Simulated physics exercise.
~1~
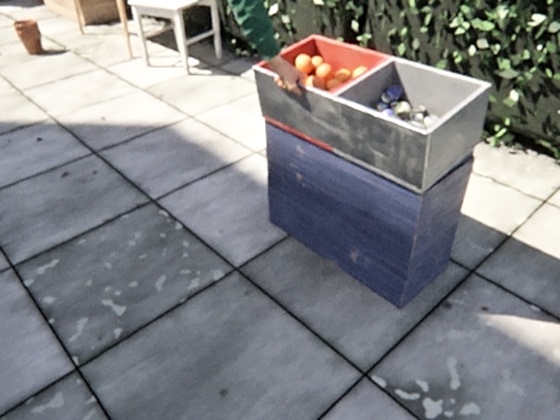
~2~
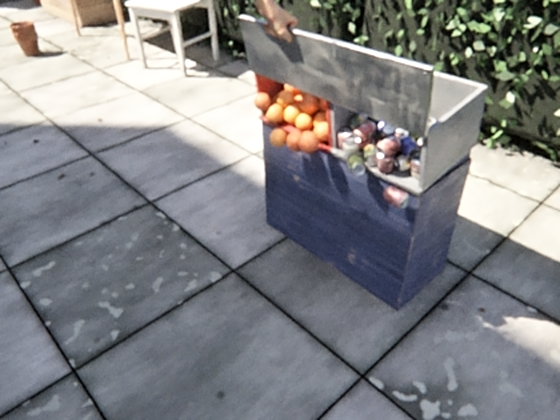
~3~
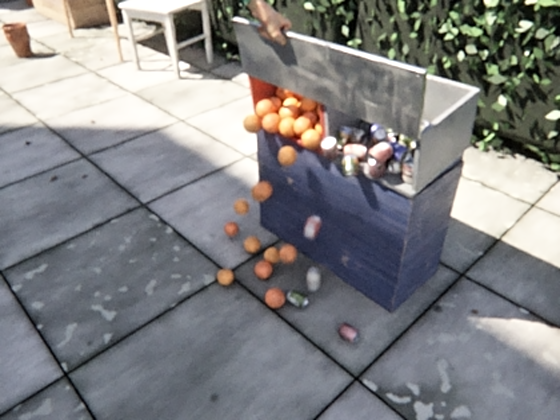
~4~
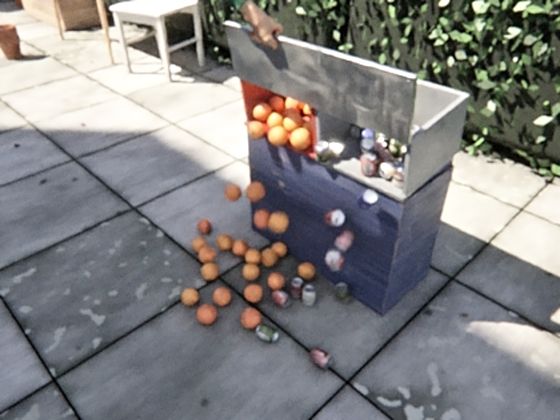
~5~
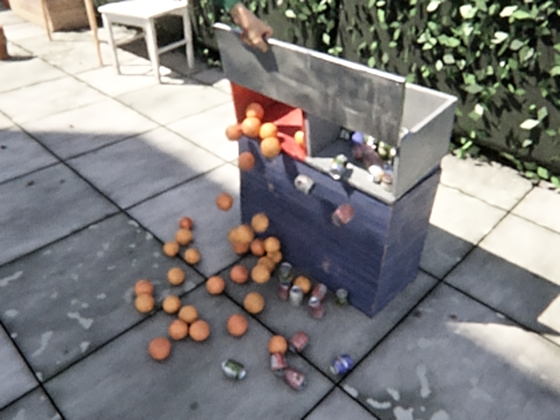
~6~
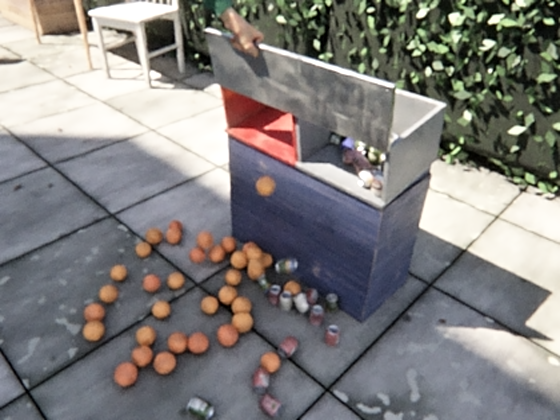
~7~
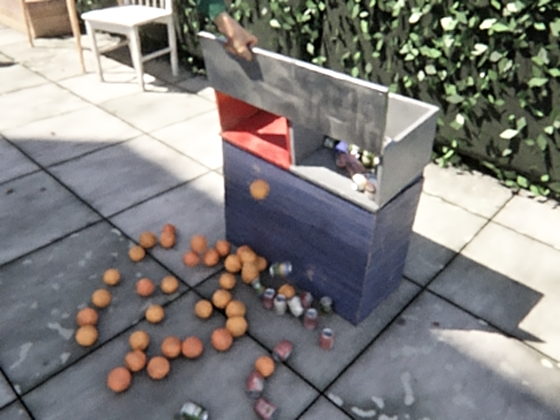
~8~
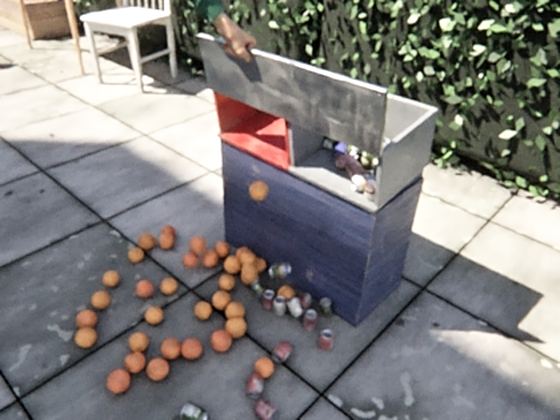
On a paved patio, a hand raises a grey gate, sending oranges and cans tumbling until only some cans stay inside.
